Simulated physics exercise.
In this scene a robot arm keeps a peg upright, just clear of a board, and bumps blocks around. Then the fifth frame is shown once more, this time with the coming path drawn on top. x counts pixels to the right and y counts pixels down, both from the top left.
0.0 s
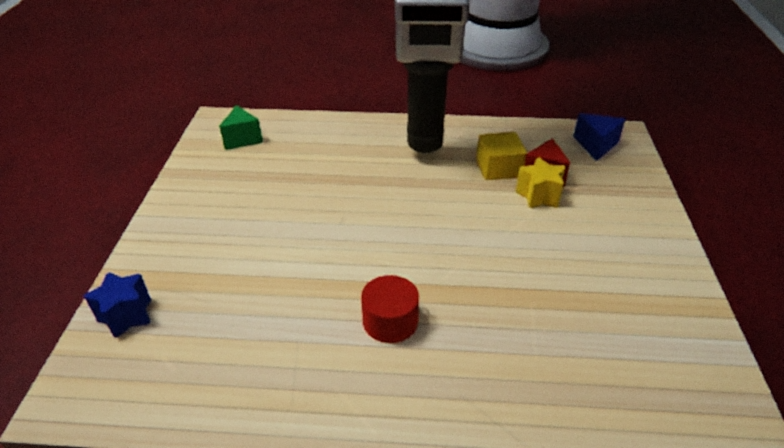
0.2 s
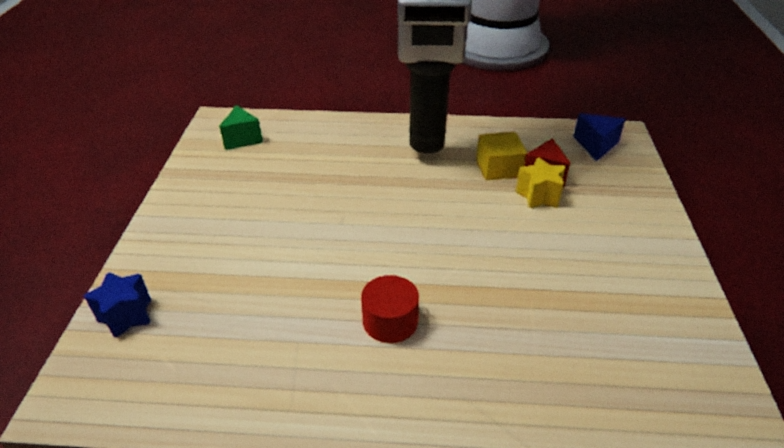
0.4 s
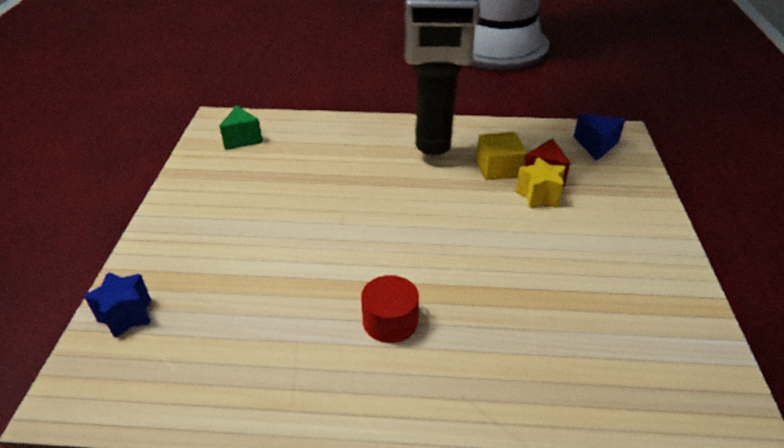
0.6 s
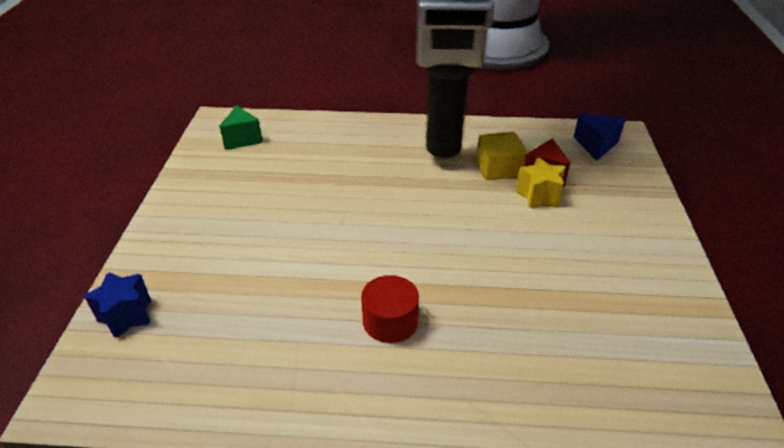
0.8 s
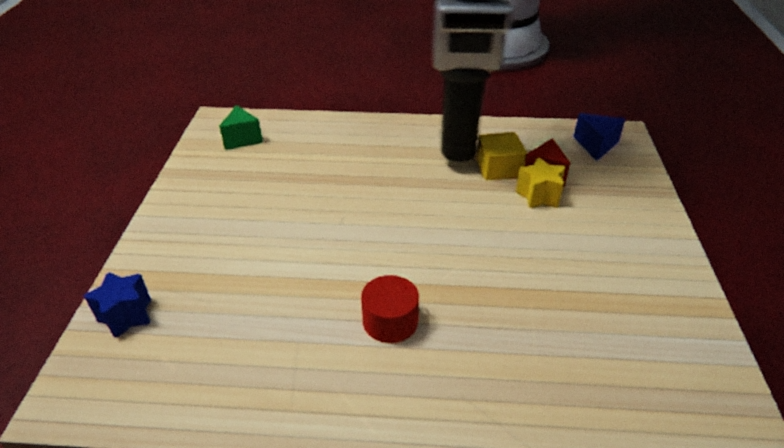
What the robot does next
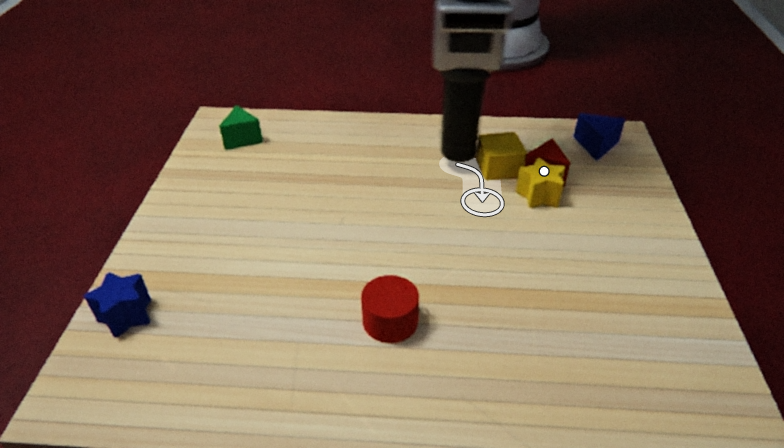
A dark peg slides right above a wooden board toward a yellow block among still blocks.
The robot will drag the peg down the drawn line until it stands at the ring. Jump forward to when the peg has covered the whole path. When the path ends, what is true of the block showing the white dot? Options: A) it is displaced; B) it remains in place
Correct choice: B.
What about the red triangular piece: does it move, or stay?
It gets moved.
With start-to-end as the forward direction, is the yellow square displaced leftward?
I expect so.
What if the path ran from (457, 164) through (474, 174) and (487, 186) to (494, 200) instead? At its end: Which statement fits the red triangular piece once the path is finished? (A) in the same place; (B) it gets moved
Option B.
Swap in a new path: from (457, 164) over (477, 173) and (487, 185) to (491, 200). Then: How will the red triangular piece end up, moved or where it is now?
Gets moved.
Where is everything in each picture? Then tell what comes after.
In the first picture, peg's lower end (425, 144); yellow square (502, 143); yellow star-shaped block (544, 171); red triangular piece (550, 151).
In the second picture, peg (427, 144); blocks still.
In the third picture, peg (433, 146); blocks still.
In the fourth picture, peg (444, 148); blocks still.
In the fifth picture, peg (459, 152); yellow square (502, 143); yellow star-shaped block (544, 171); red triangular piece (550, 151).
Drawn move, from (457, 164) by way of (477, 172) and (482, 187) to (483, 202); the dot is on the yellow star-shaped block.
On the path given first. Halfway along, peg (483, 167); yellow square (520, 146); red triangular piece (562, 152), turned 20° anticlockwise.
At the end, peg (484, 190); yellow square (520, 146); yellow star-shaped block still; red triangular piece (562, 152), turned 20° anticlockwise.
